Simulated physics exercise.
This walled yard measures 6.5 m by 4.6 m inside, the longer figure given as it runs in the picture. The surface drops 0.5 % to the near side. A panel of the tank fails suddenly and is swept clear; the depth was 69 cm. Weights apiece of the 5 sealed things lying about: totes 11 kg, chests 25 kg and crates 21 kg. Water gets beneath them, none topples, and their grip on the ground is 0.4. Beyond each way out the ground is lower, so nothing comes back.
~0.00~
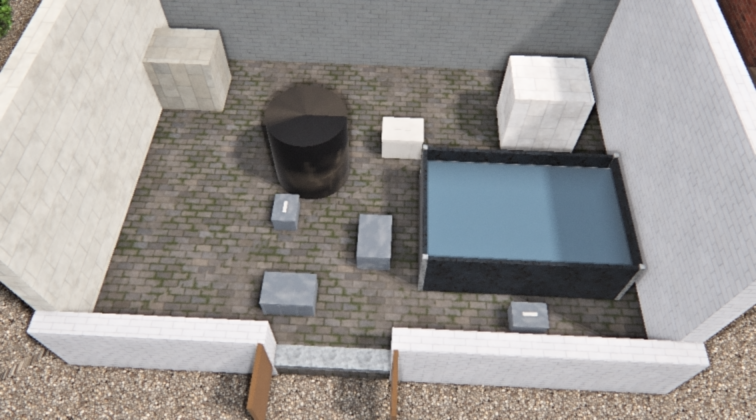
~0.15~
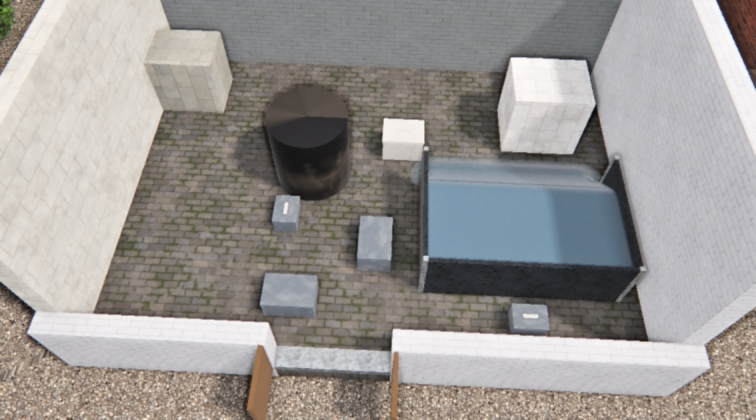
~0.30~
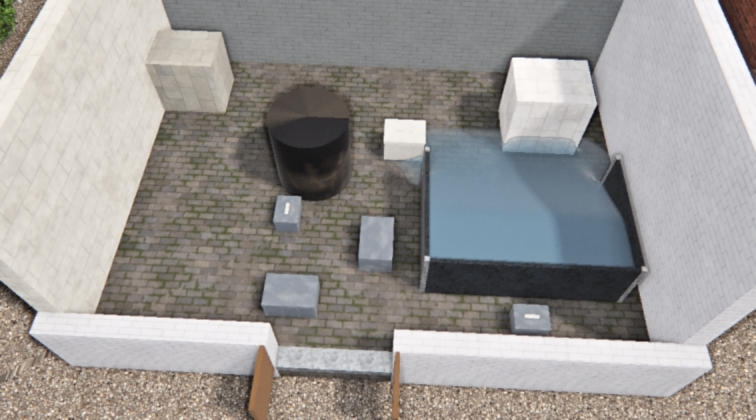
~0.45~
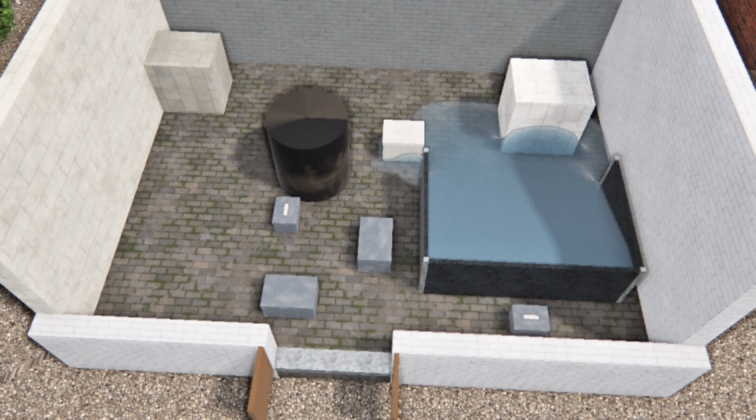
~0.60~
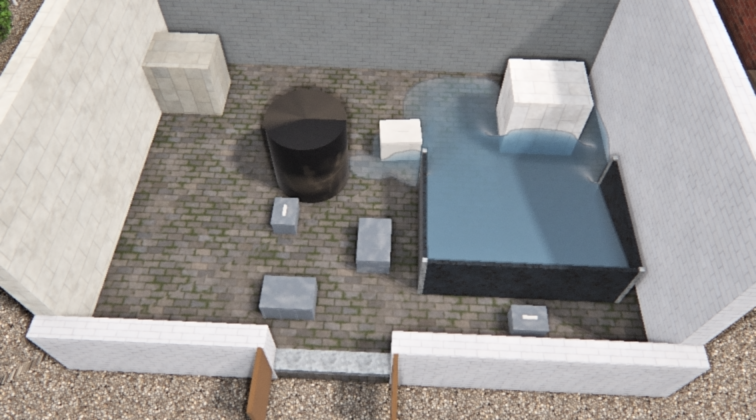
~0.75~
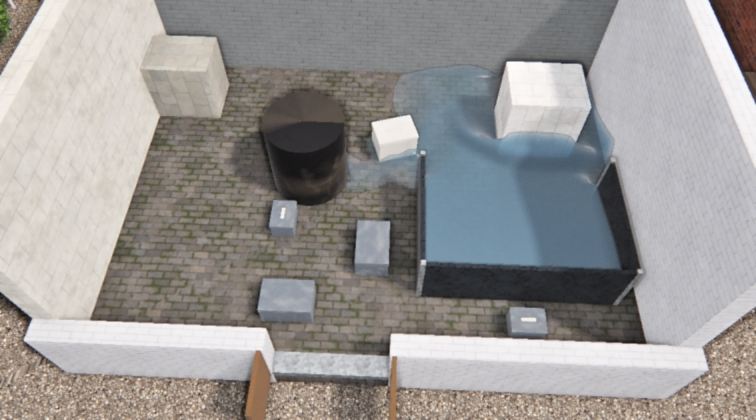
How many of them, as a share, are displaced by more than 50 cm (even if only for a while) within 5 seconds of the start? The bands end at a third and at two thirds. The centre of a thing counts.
That comes to under a third.
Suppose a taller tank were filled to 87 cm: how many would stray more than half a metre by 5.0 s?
Then 2.
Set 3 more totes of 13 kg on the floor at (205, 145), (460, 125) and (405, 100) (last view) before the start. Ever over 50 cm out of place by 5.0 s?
In that order: More, past it, past it.
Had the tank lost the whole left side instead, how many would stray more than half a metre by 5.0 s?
In that case 3 of them.
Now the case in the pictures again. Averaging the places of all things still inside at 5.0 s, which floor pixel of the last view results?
Around (321, 262).
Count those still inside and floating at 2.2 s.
I count 0.
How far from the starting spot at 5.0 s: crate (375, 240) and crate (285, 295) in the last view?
In turn: 0 cm, 0 cm.
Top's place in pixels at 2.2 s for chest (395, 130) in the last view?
Around (298, 88).
After 1.1 s 0 of 5 are over 50 cm from their spots; 0 afloat.
After 2.2 s 1 of 5 are over 50 cm from their spots; 0 afloat.
After 3.5 s 1 of 5 are over 50 cm from their spots; 0 afloat.
After 5.0 s 1 of 5 are over 50 cm from their spots, and 1 have been at some point; 0 afloat.
